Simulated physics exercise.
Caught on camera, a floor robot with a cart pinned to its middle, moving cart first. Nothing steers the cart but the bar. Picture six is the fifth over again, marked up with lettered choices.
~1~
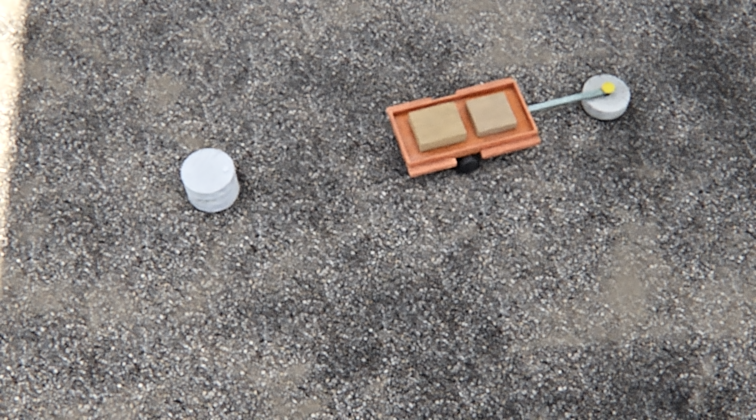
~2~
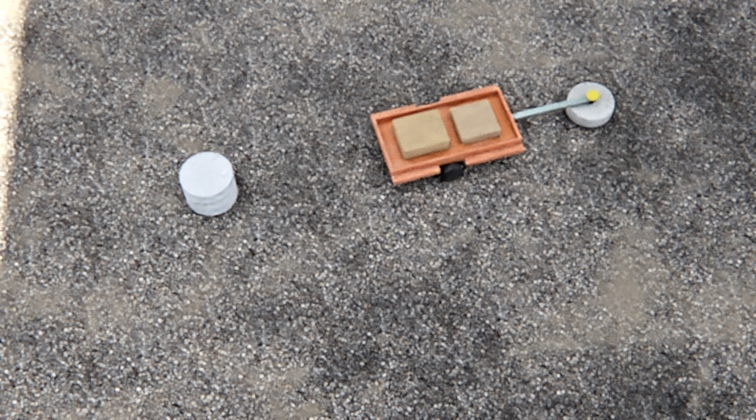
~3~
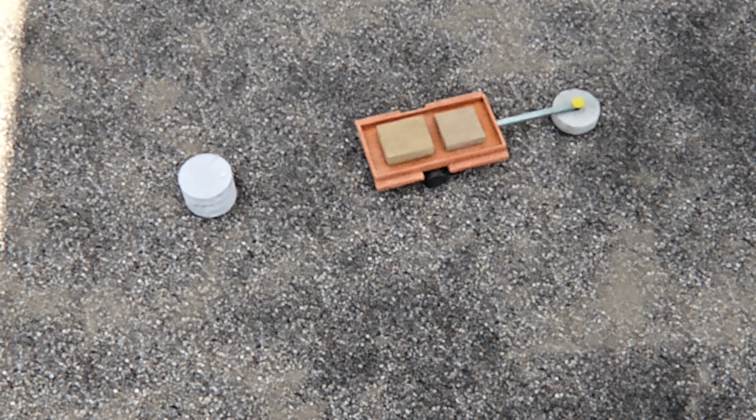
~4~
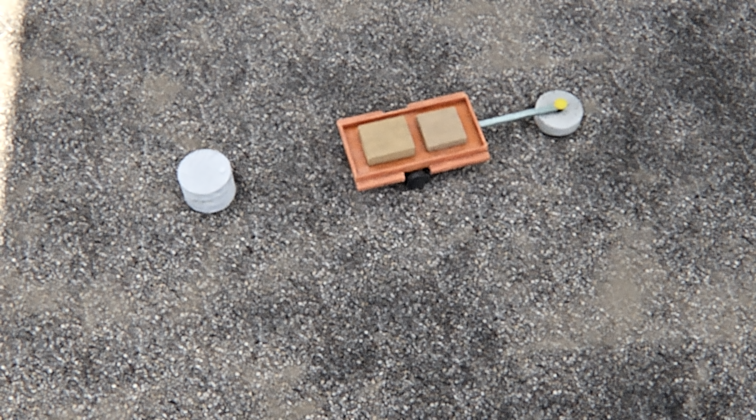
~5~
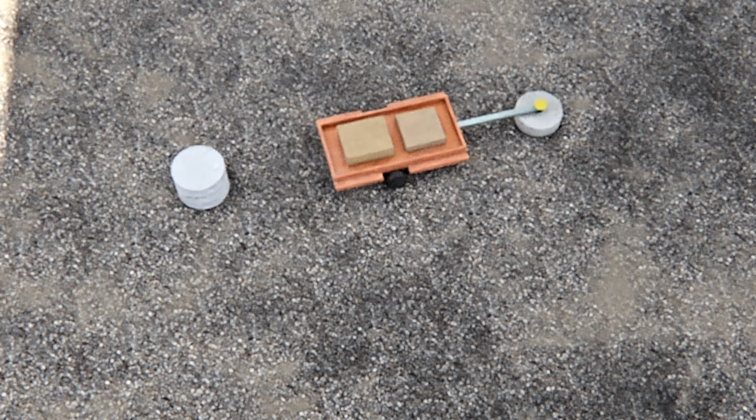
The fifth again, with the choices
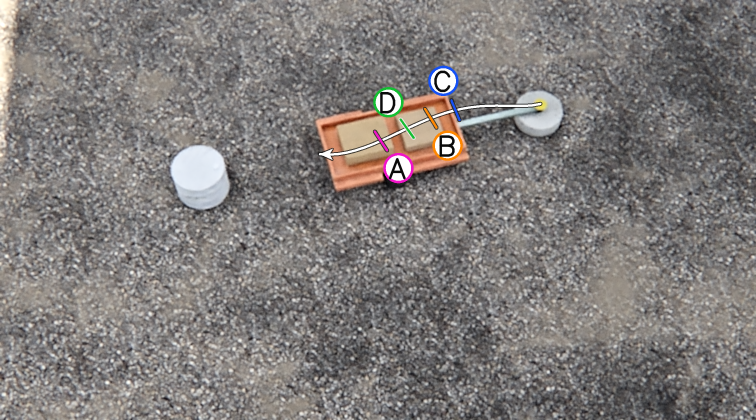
An orange cart carrying two tan blocks moves slowly left, joined to a round robot behind it.
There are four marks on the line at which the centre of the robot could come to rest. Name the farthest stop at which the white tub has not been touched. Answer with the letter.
The farthest safe stop is C.
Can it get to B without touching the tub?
For that mark, no.
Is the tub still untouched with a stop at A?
No.
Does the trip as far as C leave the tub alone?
Yes.
On the copy, A at (381, 141); B at (431, 118); C at (455, 110); D at (407, 129); the route from (541, 104) via (428, 119) to (320, 154).
On C. First, robot (510, 114), cart (363, 145).
Then, robot (480, 114), cart (335, 153).
Finally, robot (455, 118), cart (310, 161); nothing has been touched.
By contrast, A is too far, the tub has been hit; B is too far, the tub has been hit; D is too far, the tub has been hit.
